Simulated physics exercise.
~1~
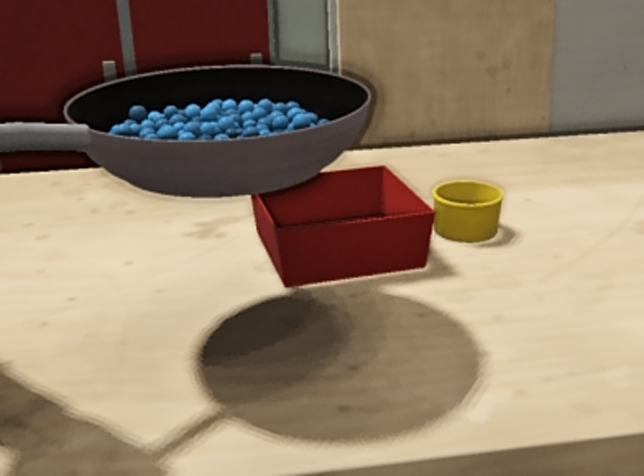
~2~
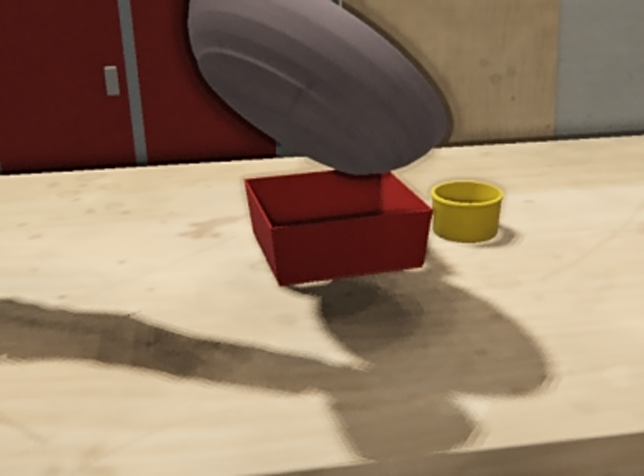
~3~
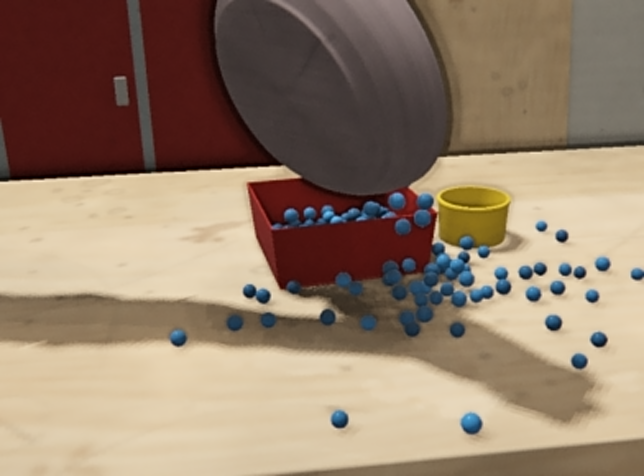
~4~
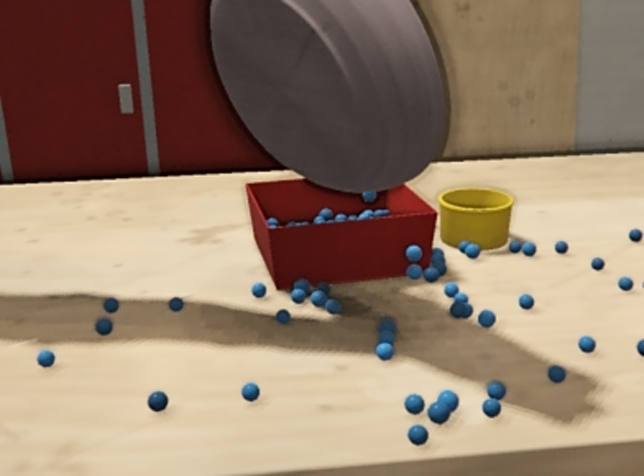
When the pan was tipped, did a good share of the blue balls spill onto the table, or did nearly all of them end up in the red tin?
A good share of the blue balls spilled and scattered over the table. Many others landed in the red tin, but the yellow dish did not collect any real share of them.
